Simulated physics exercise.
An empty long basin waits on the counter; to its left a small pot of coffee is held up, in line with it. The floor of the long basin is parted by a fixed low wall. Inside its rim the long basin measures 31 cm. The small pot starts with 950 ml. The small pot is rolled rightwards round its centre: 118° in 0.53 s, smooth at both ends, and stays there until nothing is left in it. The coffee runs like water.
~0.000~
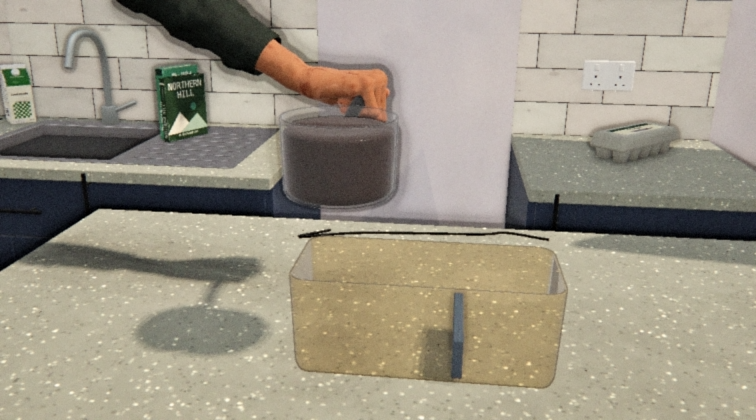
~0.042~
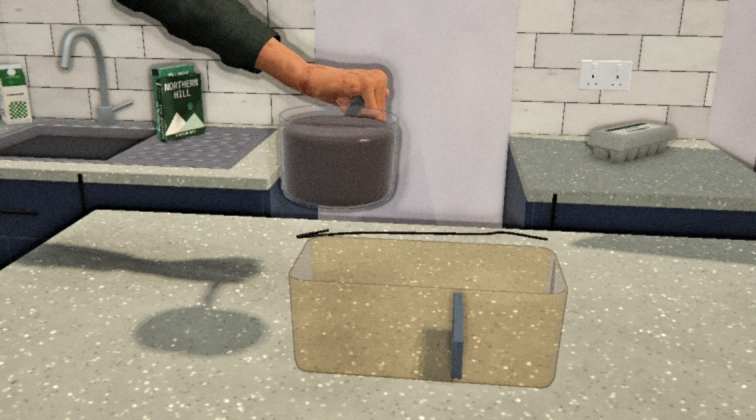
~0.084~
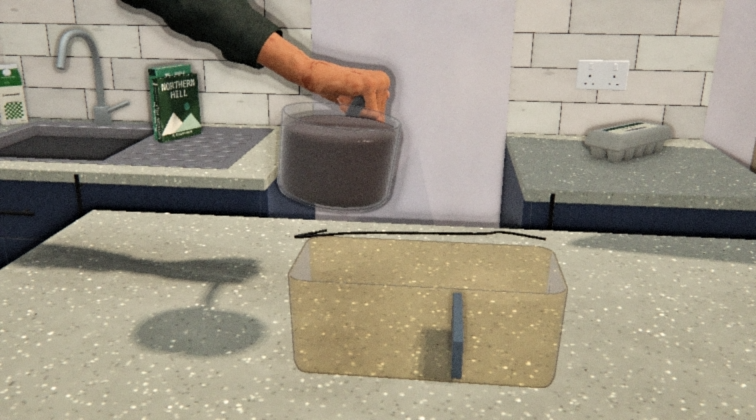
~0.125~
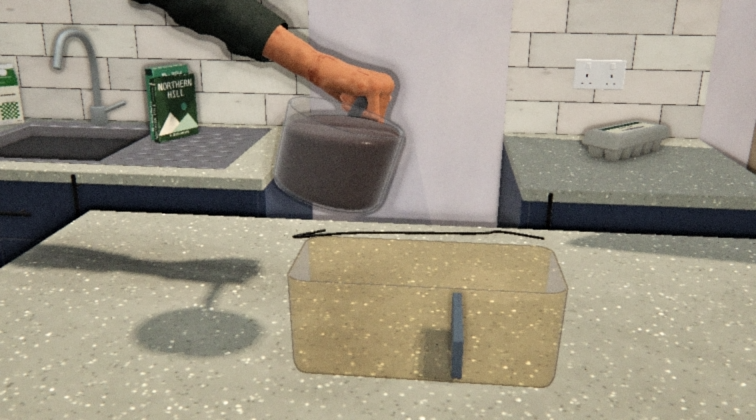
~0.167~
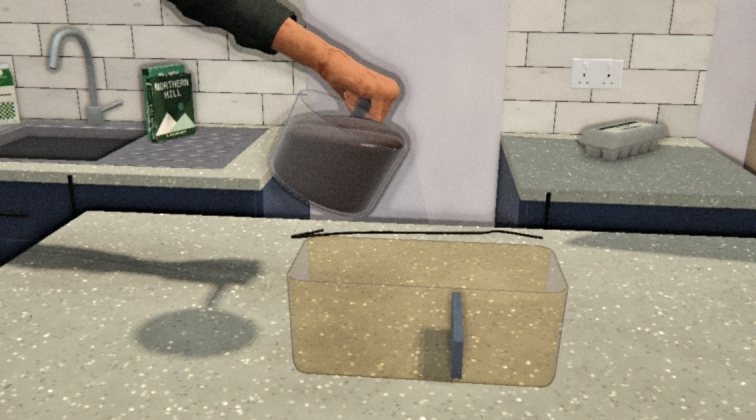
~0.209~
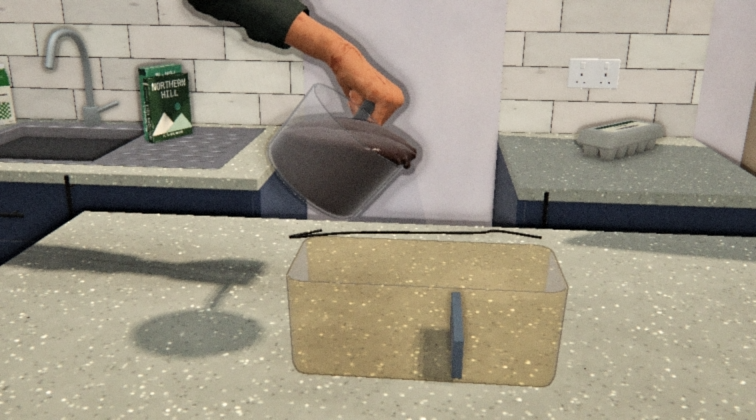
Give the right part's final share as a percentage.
The far part has some 19 per cent.
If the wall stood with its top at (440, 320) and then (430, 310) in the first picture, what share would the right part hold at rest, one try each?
In turn about 35 and 45 per cent.
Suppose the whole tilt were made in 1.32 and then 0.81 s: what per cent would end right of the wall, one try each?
First 45, then 30 per cent.
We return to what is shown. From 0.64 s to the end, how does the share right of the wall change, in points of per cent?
It goes up by about 5.
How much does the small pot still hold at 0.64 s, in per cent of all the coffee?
About 3 per cent.
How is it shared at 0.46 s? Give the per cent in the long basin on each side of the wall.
Left about 28, right about 12.
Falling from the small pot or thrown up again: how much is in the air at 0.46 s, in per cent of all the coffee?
About 34 per cent.
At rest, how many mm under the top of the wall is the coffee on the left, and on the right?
Some 22 mm on the left and 36 mm on the right.
After 0.46 s the tilt is 112° and 26 per cent is still to pour, 28 is left of the wall and 12 right of it.
After 0.64 s the tilt is 118° and 3 per cent is still to pour, 73 is left of the wall and 15 right of it.
After 0.82 s the tilt is 118° and 0 per cent is still to pour, 70 is left of the wall and 18 right of it.
After 1.03 s the tilt is 118° and 0 per cent is still to pour, 73 is left of the wall and 19 right of it.
In the end 73 per cent lies left of the wall, 19 right of it and 8 outside.
